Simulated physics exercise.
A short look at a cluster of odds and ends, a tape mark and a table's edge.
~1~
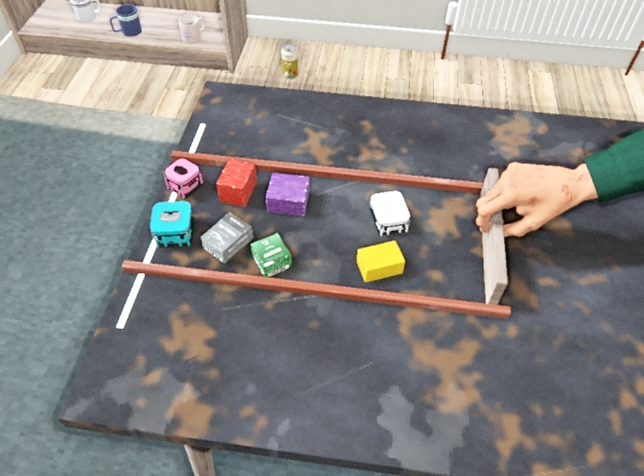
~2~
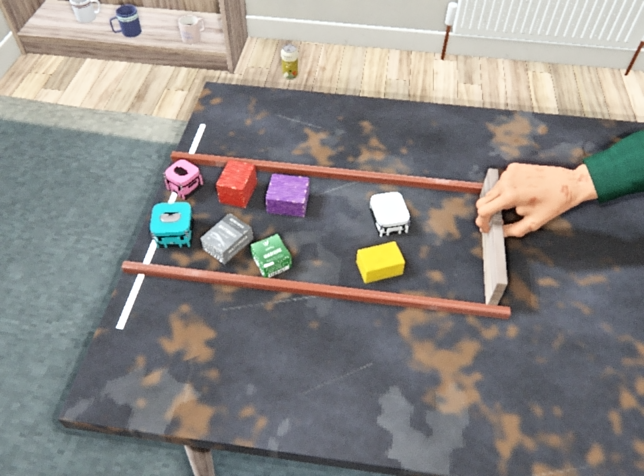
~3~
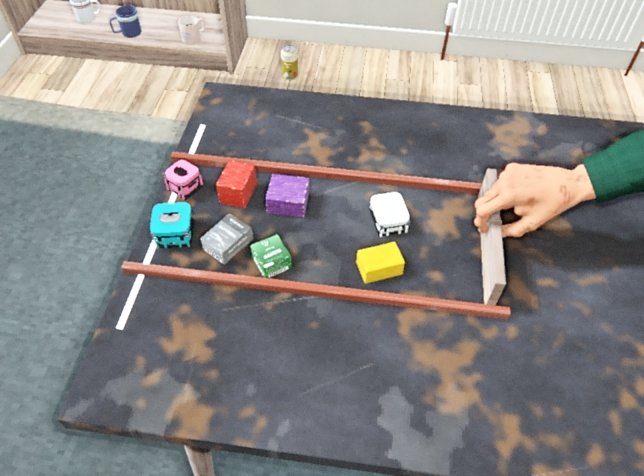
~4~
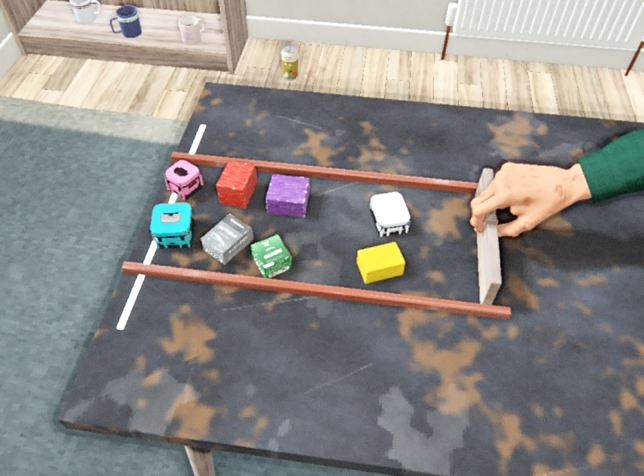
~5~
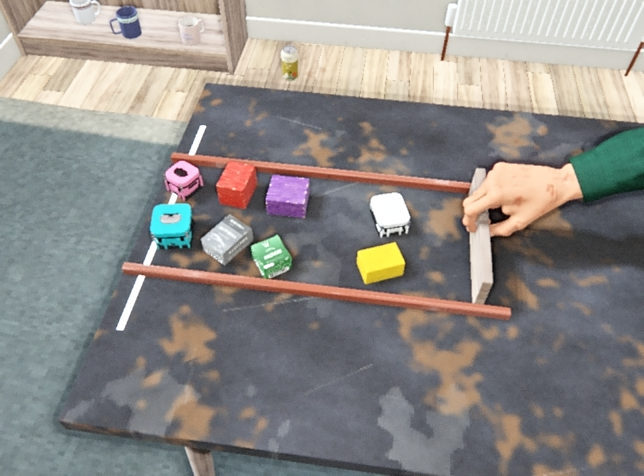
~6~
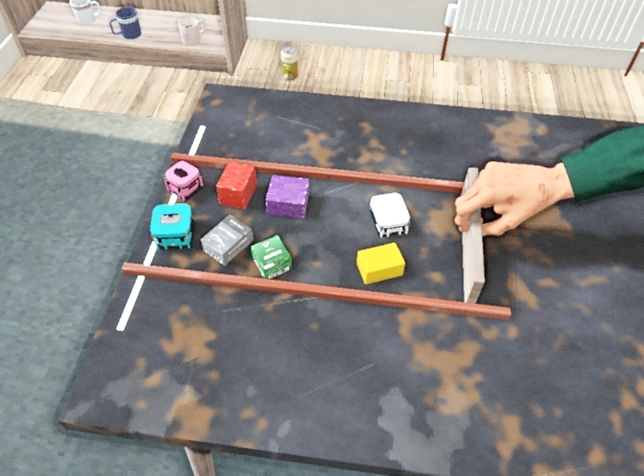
A hand in a green sleeve holds an upright board between two reddish rails on a dark, mottled table, at first barely moving, then slides it slightly left. The colourful blocks and the small pink, turquoise and white cases between the rails stay still, with a gap left before the board.
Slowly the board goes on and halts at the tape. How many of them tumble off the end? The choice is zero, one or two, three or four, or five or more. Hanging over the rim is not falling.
The number that fall off is five or more.
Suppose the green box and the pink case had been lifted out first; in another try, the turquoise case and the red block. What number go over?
4 in the first case, 4 in the second.
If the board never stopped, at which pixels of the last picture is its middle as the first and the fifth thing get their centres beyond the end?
About (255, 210), then (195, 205).
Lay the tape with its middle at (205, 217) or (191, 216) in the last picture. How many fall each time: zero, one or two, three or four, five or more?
In that order: 3 or 4; at least five.
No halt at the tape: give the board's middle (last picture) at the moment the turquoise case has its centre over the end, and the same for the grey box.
Its middle is around (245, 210) and around (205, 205).
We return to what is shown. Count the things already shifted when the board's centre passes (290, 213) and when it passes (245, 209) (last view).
The counts are 6 and 8.
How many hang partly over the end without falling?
2 of them.
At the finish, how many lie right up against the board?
The number is 2.
Soon after, none off yet; pink case at rest near (184, 181); turquoise case at rest near (173, 227); red block at rest near (237, 185).
After that, none off yet; pink case at rest near (184, 181); turquoise case at rest near (173, 227); red block displaced a little near (220, 184).
And then, two off so far; pink case on its way down near (166, 340); turquoise case on its way down near (128, 281); red block tilting well over near (145, 178).
In the end, the number that fall off is five or more; gone, purple block, green box, grey box, red block, turquoise case and pink case.
